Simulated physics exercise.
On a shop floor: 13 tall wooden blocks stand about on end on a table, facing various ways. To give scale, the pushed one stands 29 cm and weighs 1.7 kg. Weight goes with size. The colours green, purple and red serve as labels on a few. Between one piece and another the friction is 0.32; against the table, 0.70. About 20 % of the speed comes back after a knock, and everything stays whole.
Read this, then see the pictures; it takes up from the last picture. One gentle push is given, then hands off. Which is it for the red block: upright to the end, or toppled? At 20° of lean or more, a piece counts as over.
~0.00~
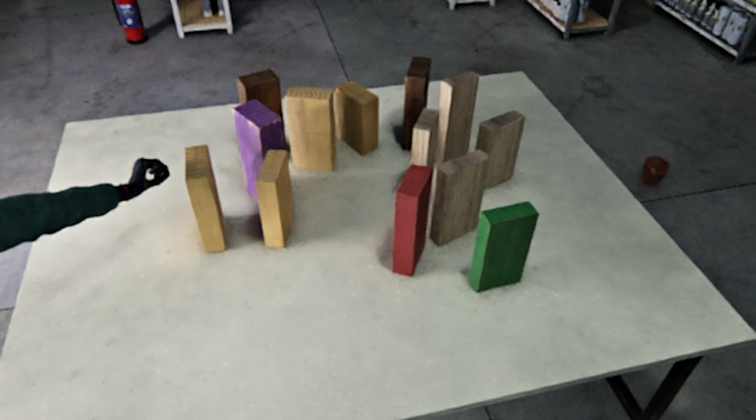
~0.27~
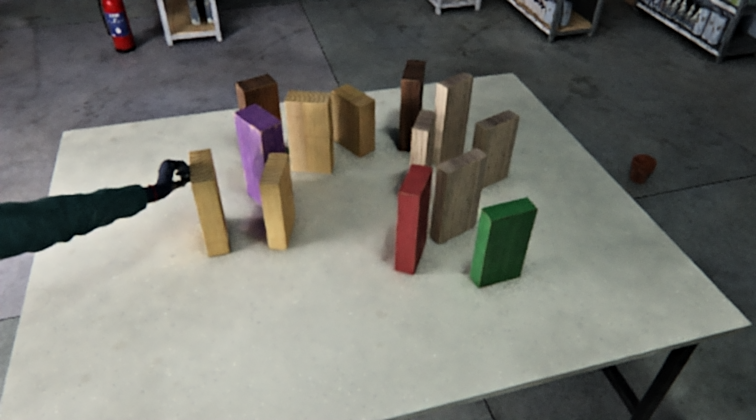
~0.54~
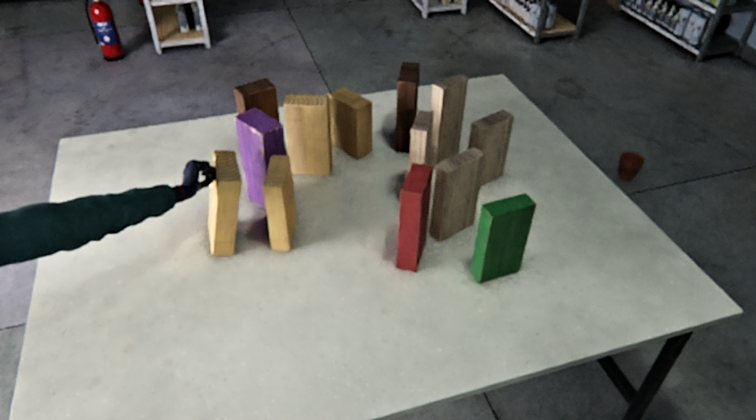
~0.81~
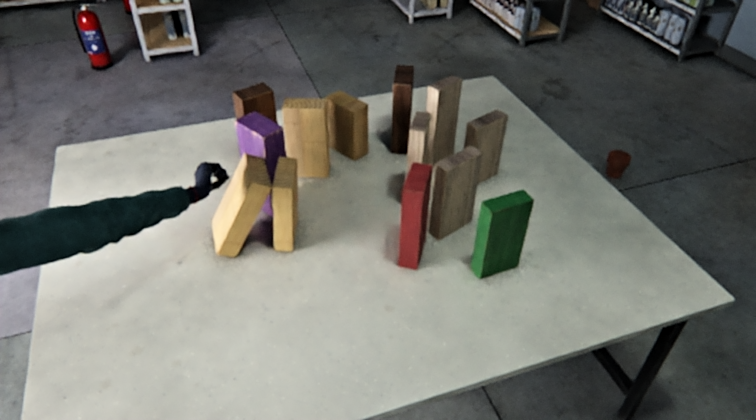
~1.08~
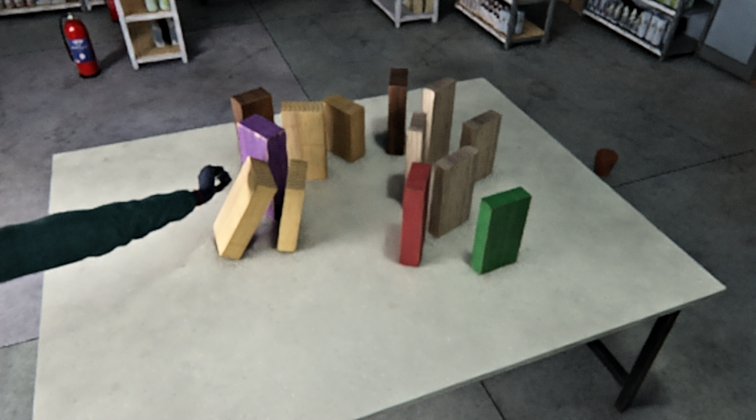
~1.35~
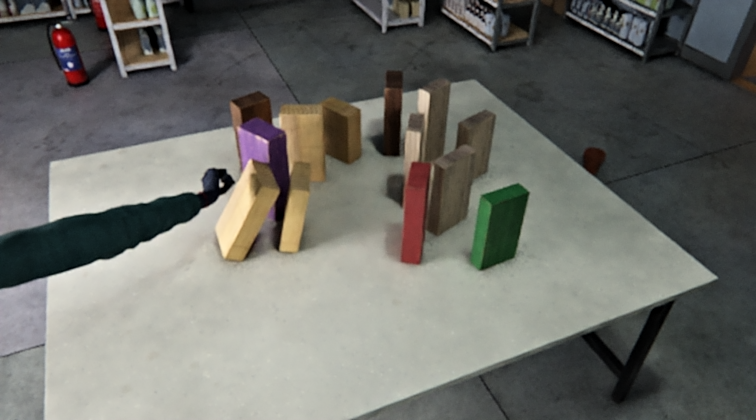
Upright to the end.
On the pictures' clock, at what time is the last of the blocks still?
Around 2.0 seconds.
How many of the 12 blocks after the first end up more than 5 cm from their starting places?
The number is 1.
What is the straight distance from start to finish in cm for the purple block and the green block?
Purple 0, green 0.
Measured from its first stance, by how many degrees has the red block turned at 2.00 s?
Roughly 0 degrees.
By 1.86 s, 1 of the 12 other blocks over; red block unmoved.
When it is over (2.4 s), 1 of the 12 other blocks over; red block unmoved; purple block unmoved; green block unmoved. Eleven left standing. In pixels of the last frame, middles, red block near (416, 214), purple block near (266, 171).
